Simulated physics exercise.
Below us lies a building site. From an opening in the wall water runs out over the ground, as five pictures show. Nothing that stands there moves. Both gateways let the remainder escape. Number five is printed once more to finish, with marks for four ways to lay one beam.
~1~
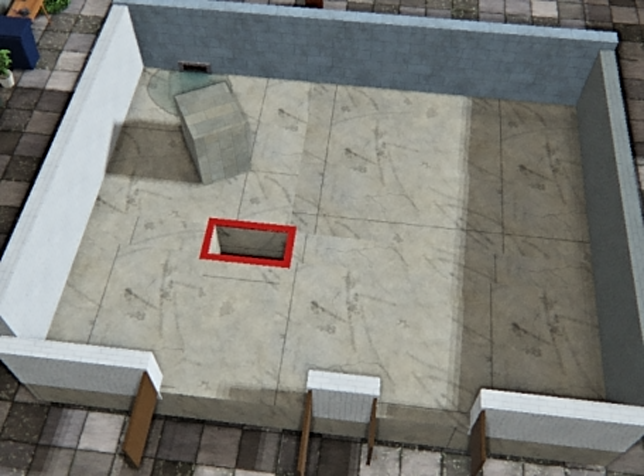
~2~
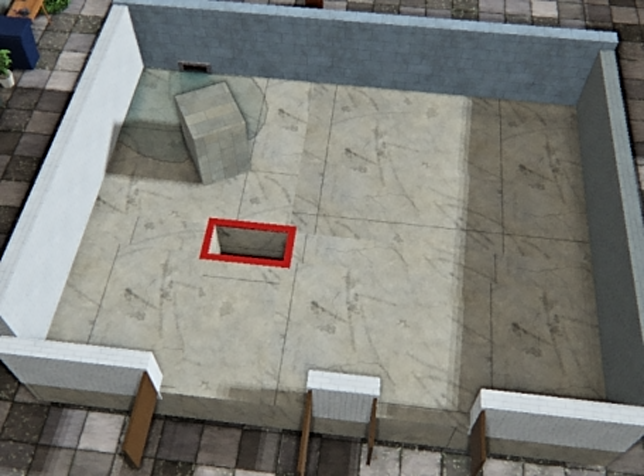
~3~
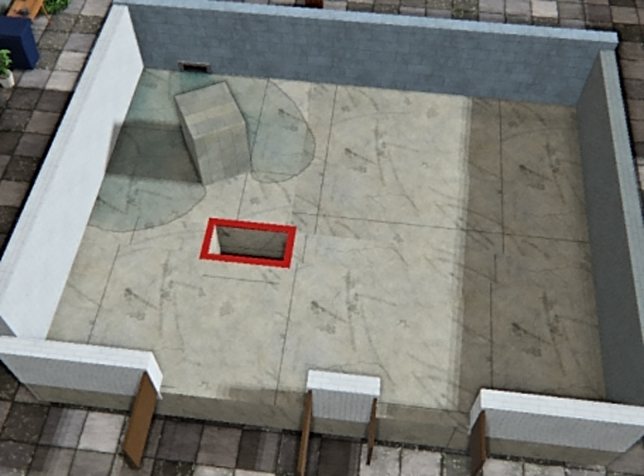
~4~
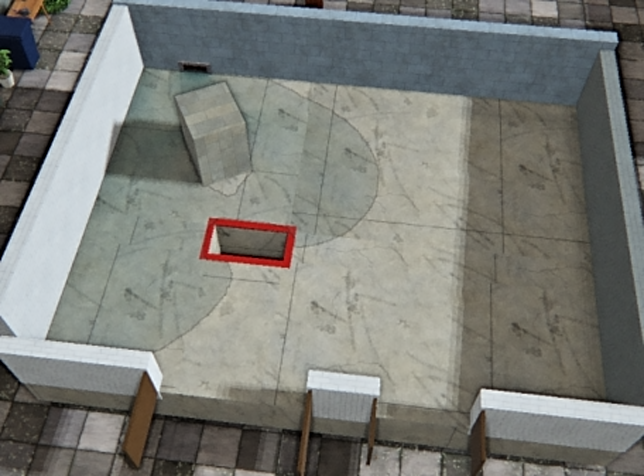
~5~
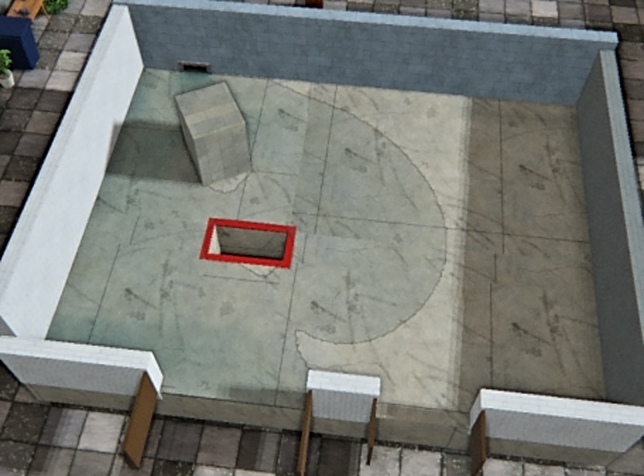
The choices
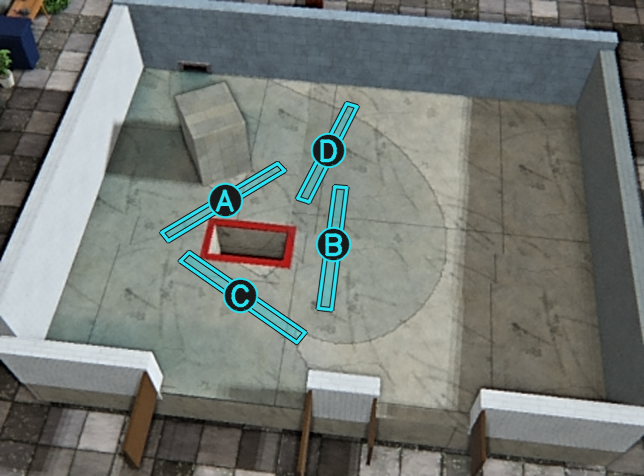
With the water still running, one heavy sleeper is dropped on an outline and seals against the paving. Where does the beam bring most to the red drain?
Best: D.
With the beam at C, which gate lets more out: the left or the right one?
More leaves on the left.
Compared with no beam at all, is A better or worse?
It is worse.
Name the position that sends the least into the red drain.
That would be A.
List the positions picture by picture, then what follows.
Outfall at (195, 67); red drain at (249, 243); open gate at (423, 406); open gate at (236, 385); 3 % of the ground under water, visible out to (164, 106); red drain still dry, in the first frame.
In the second frame, 9 % of the ground under water, visible out to (172, 157); red drain still dry.
In the third frame, 17 % of the ground under water, visible out to (124, 226); red drain still dry.
In the fourth frame, 36 % of the ground under water, visible out to (77, 322); red drain taking water.
In the fifth frame, 53 % of the ground under water, visible out to (404, 314); red drain taking water.
In cyan, A from (165, 236) to (281, 167); B from (324, 309) to (340, 187); C from (184, 256) to (300, 337); D from (303, 200) to (351, 105).
If A is chosen, about 2 % of the stream goes into the red drain, about 96 % out by the gates.
If B is chosen, about 16 % of the stream goes into the red drain, about 81 % out by the gates.
If C is chosen, about 16 % of the stream goes into the red drain, about 81 % out by the gates.
If D is chosen, about 32 % of the stream goes into the red drain, about 63 % out by the gates.
